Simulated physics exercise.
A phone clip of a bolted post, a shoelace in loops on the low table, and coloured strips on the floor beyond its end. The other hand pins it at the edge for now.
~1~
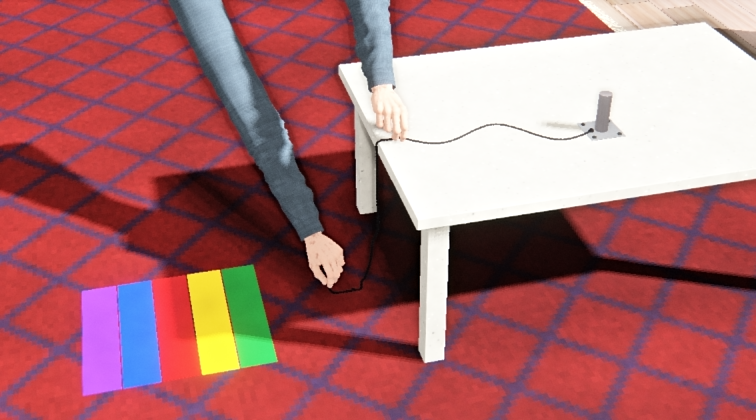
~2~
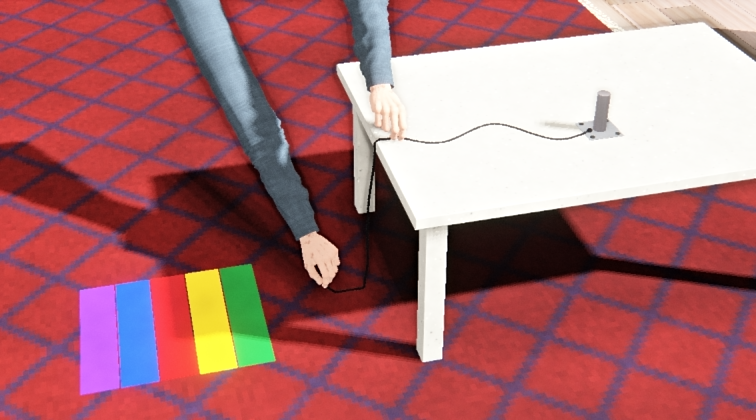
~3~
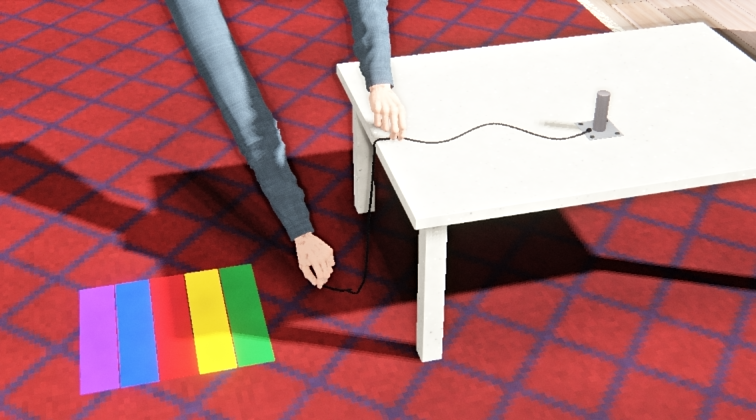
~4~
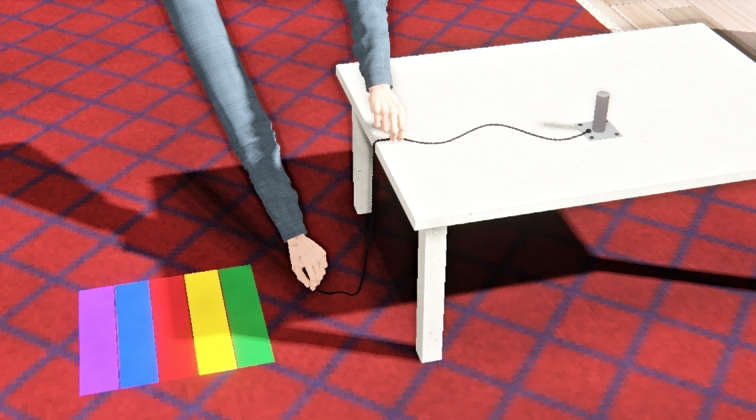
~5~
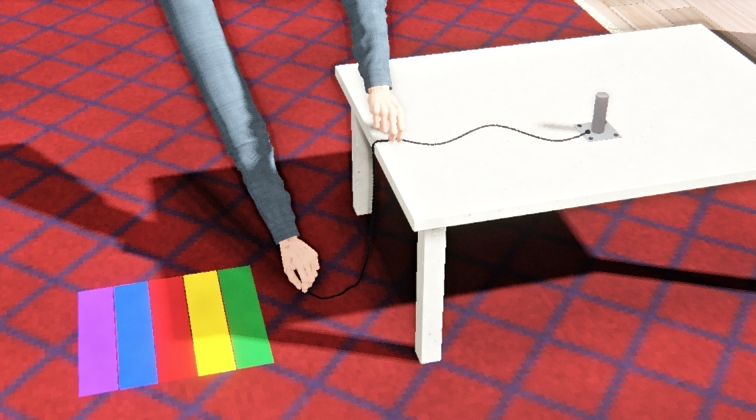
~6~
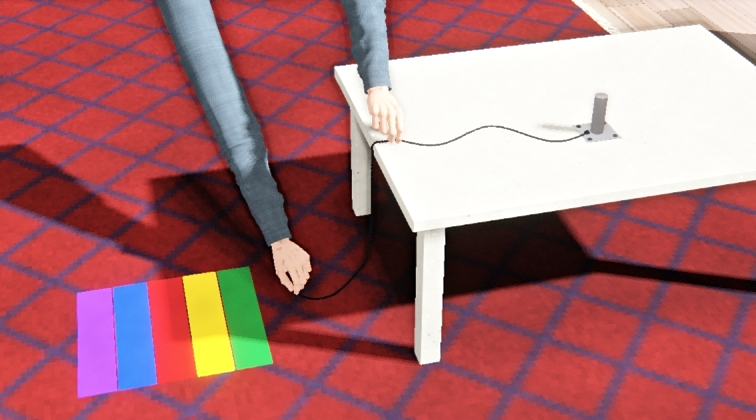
A dark cord's end, held in one hand above the red patterned carpet, was drawn slowly a short way left toward the coloured strips, while the other hand pinned the cord at the white table's edge.
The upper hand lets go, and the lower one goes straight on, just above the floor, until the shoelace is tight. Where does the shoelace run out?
The red one.
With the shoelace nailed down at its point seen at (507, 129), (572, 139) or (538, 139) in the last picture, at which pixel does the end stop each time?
In that order: (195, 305), (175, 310) and (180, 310).
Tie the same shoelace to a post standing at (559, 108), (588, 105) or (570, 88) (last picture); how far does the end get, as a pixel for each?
Try by try, around (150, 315), (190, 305) and (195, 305).
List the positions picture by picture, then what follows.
End (328, 283); green (255, 345); yellow (218, 352); red (180, 358); blue (141, 365); purple (102, 372), in the first picture.
End (323, 283); shoelace through (564, 139) (492, 124) (429, 143) (374, 162) (368, 223) (365, 283), in the second picture.
End (317, 284), in the third picture.
End (310, 286); shoelace through (563, 140) (491, 125) (428, 144) (374, 163) (372, 223) (361, 283), in the fourth picture.
End (302, 288), in the fifth picture.
End (294, 290); shoelace through (561, 141) (489, 126) (427, 145) (372, 165) (371, 224) (350, 280), in the sixth picture.
A little later, end near (245, 298); over green.
Next, end near (200, 305); over yellow.
When it is tight, end near (173, 309); over red. It halts on the red strip.
